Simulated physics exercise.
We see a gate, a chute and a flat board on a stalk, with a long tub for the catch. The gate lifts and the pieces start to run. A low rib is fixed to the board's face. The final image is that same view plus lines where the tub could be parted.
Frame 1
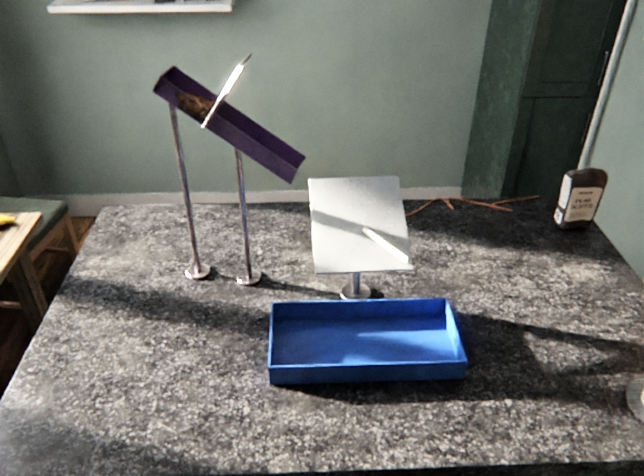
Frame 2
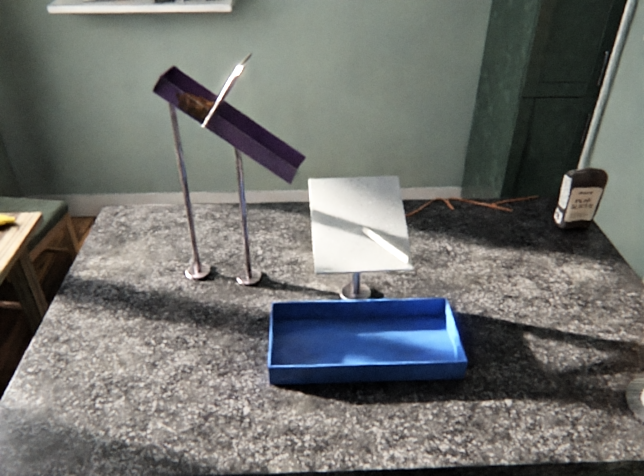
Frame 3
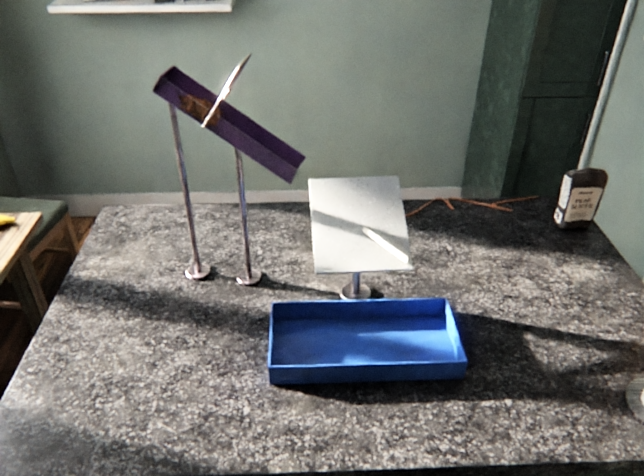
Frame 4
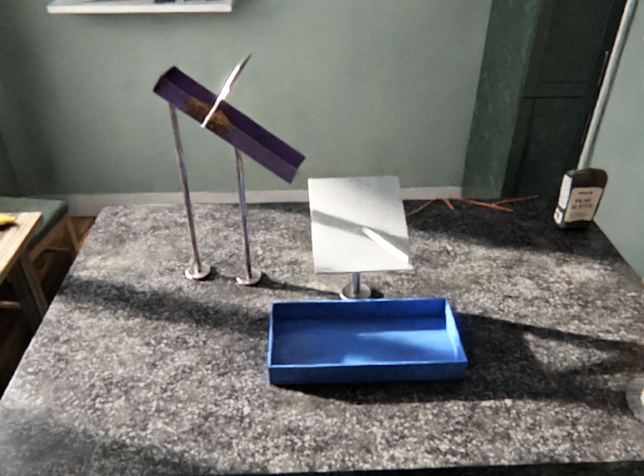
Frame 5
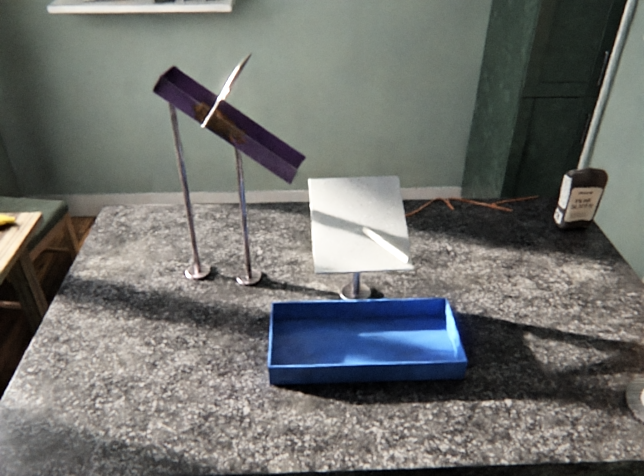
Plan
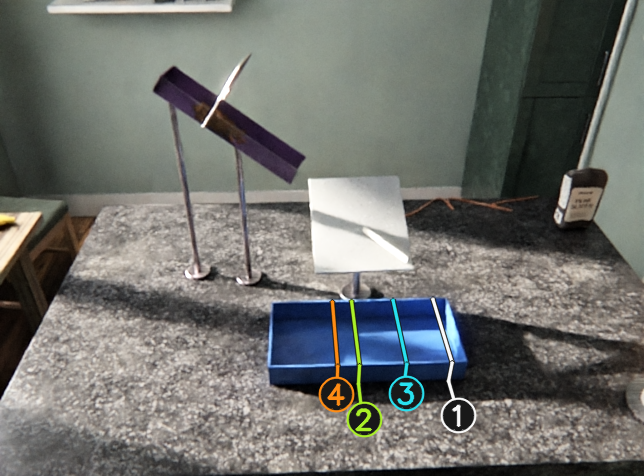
A raised purple chute held a small clump of brown bits, which slid a short way down to the right past a thin lifted gate, while the white board and blue tub below stayed still.
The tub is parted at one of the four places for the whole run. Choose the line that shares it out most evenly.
The answer is line 3.
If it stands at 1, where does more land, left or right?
More lands on the left.
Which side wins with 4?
More lands on the right.
On the marked copy, line 1 crosses the front rim at (451, 361); line 2 crosses the front rim at (359, 364); line 3 crosses the front rim at (406, 363); line 4 crosses the front rim at (337, 365).
For line 1, of what is caught, the larger part on the left of the divider, about a tenth on the right.
For line 2, of what is caught, about a tenth on the left of the divider, the larger part on the right.
For line 3, of what is caught, roughly two thirds on the left of the divider, roughly a third on the right.
For line 4, of what is caught, just a few on the left of the divider, almost all on the right.
